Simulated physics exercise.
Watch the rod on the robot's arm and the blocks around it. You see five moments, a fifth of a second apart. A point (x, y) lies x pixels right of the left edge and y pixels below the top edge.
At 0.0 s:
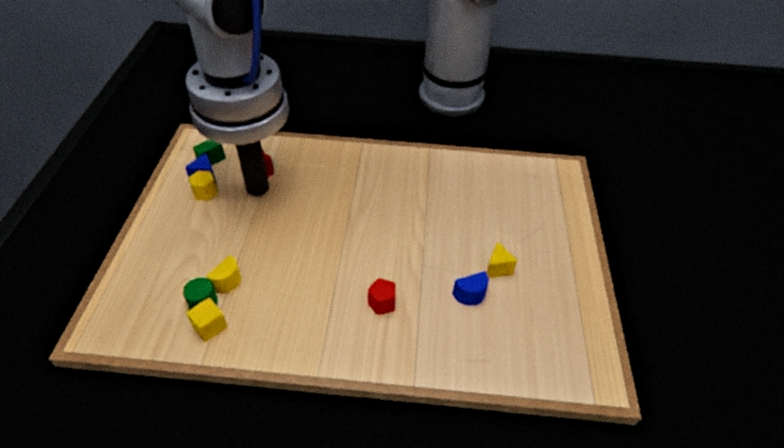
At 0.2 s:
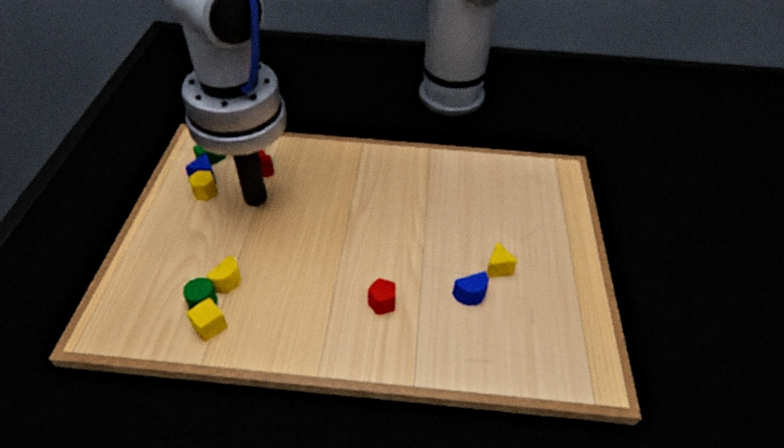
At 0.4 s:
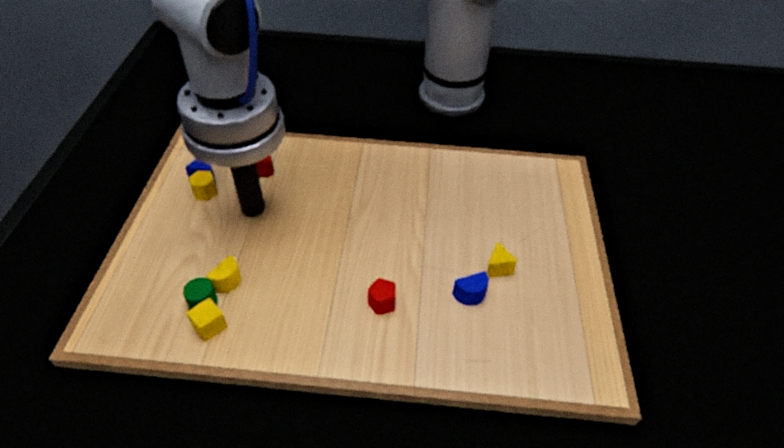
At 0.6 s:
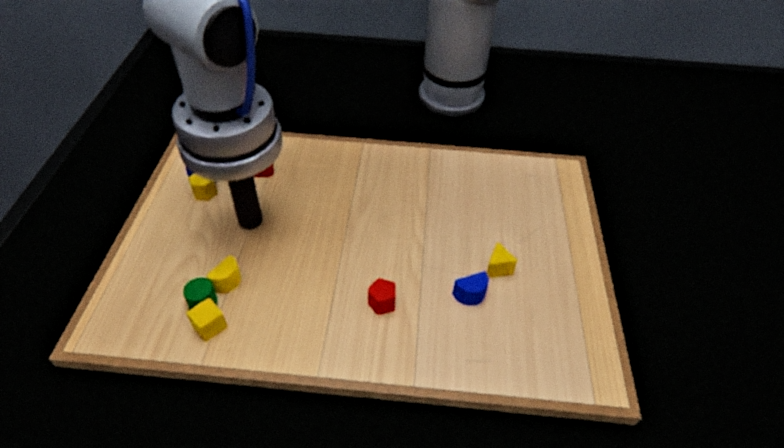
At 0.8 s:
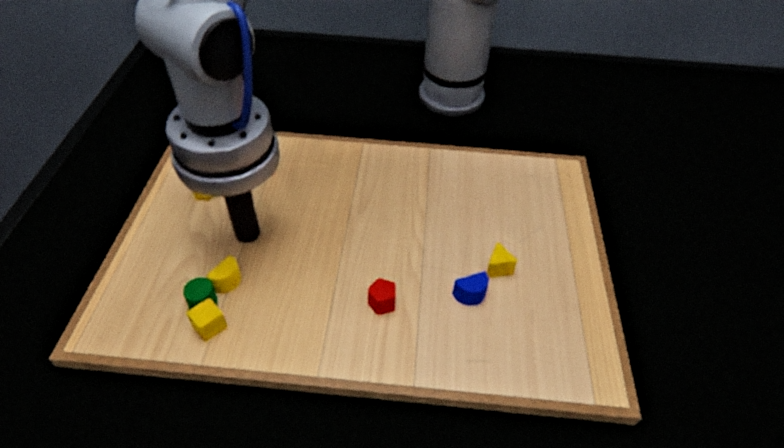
Robot arm slowly moving its dark rod down a wooden board toward the viewer, the scattered coloured blocks staying still.
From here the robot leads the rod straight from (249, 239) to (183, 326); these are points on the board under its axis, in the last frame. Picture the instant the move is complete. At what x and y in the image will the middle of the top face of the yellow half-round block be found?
It will end up at (227, 282).
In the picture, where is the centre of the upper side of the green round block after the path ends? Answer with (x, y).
My estimate: (156, 336).
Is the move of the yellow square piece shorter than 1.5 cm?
Yes
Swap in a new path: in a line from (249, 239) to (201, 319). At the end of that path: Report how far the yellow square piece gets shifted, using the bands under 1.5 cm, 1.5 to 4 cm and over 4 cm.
It shifts 1.5 to 4 cm.
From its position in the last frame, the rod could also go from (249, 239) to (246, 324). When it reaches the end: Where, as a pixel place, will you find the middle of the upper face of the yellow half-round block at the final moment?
If I read the scene right, the answer is (210, 287).
On the path given first. One third of the way, rod at (227, 261); yellow half-round block at (224, 272).
Two thirds of the way, rod at (205, 290); green round block at (185, 303); yellow square piece at (205, 317); yellow half-round block at (227, 282).
At the end, rod at (181, 322); green round block at (156, 336); yellow square piece at (205, 318), turned 15° anticlockwise; yellow half-round block at (227, 282).
